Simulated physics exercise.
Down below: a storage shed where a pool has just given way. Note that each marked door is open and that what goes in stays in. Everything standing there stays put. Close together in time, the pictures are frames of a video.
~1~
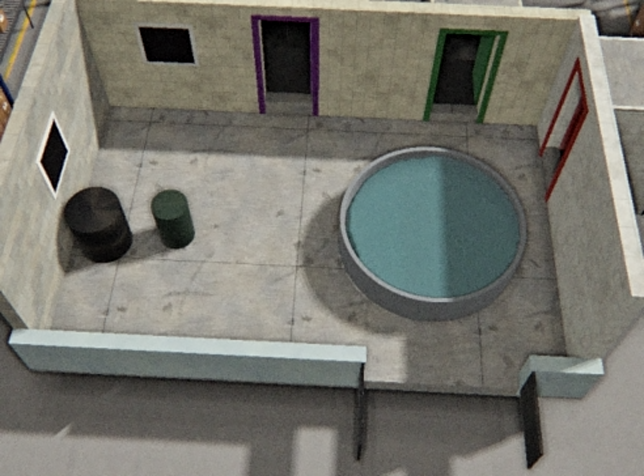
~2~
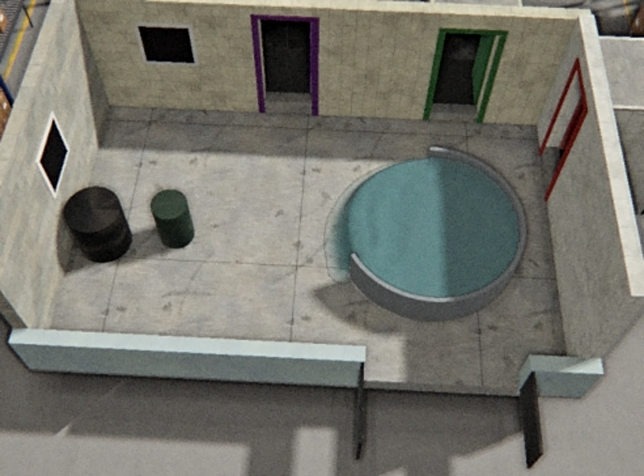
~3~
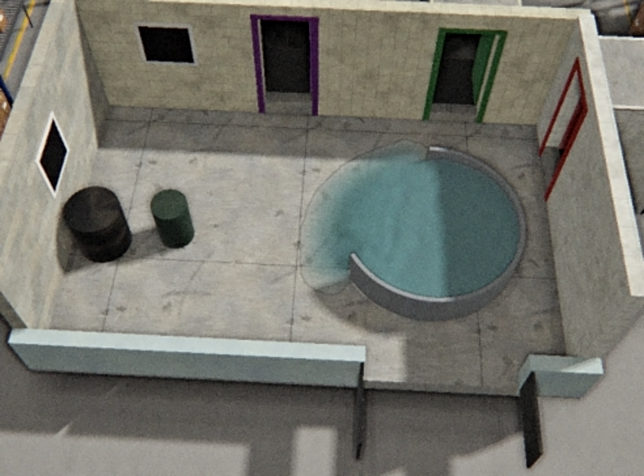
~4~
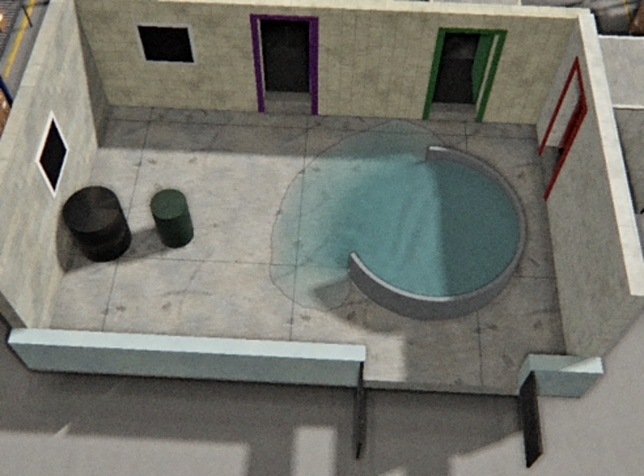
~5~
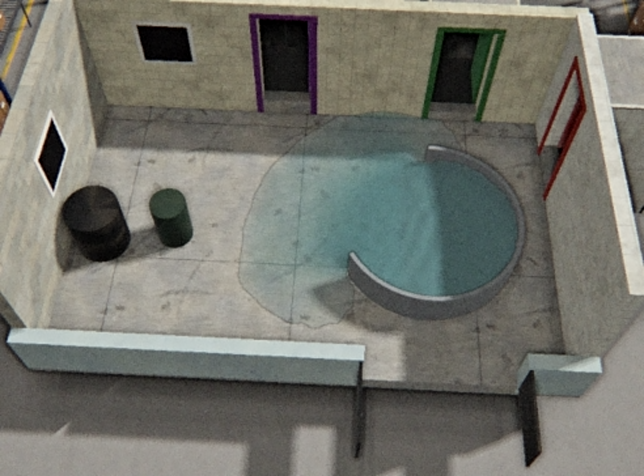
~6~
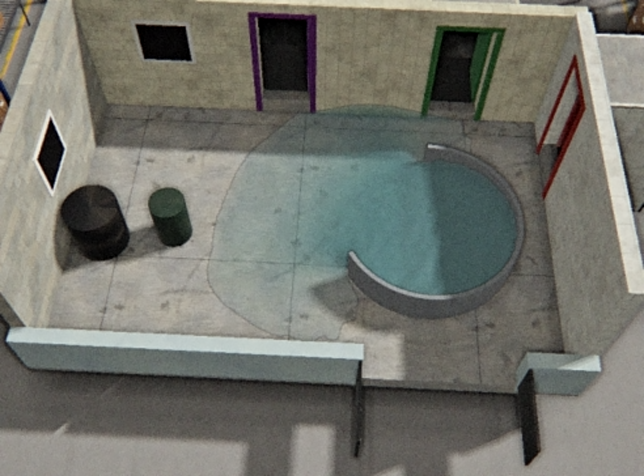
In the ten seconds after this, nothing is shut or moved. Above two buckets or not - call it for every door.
Purple door: Not above two buckets; green door: Not above two buckets; red door: Not above two buckets.
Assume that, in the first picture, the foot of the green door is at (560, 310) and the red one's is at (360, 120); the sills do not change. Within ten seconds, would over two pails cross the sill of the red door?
Outcome: Red door remains below.
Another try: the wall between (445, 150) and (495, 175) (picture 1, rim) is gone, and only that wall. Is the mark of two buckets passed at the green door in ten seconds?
Well, I'd say the green door gets more.
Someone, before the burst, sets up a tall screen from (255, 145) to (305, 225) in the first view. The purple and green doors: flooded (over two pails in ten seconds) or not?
I'd say the purple tops the limit and the green misses the limit.
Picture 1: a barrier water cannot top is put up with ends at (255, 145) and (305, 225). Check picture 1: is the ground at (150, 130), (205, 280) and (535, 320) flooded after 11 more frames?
The first is inundated, the second inundated and the third still bare.
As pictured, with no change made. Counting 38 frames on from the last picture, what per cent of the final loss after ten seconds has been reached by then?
It would be around 0 %.
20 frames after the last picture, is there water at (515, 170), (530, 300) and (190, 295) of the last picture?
Lab note, in the order given: Wet through, unwetted, wet through.
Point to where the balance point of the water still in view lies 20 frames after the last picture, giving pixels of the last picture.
About (256, 189) in the last view.
A moment on, water covers 55 % of the floor; the purple door wet at the sill, nothing in, the green door wet at the sill, nothing in, the red door not reached.
Next, water covers 75 % of the floor; the purple door wet at the sill, nothing in, the green door wet at the sill, nothing in, the red door not reached.
Then, water covers 75 % of the floor; the purple door wet at the sill, nothing in, the green door wet at the sill, nothing in, the red door wet at the sill, nothing in.
Later, water covers 90 % of the floor; the purple door wet at the sill, nothing in, the green door wet at the sill, nothing in, the red door wet at the sill, nothing in.
In the end, water covers 100 % of the floor; the purple door wet at the sill, nothing in, the green door wet at the sill, nothing in, the red door wet at the sill, nothing in.
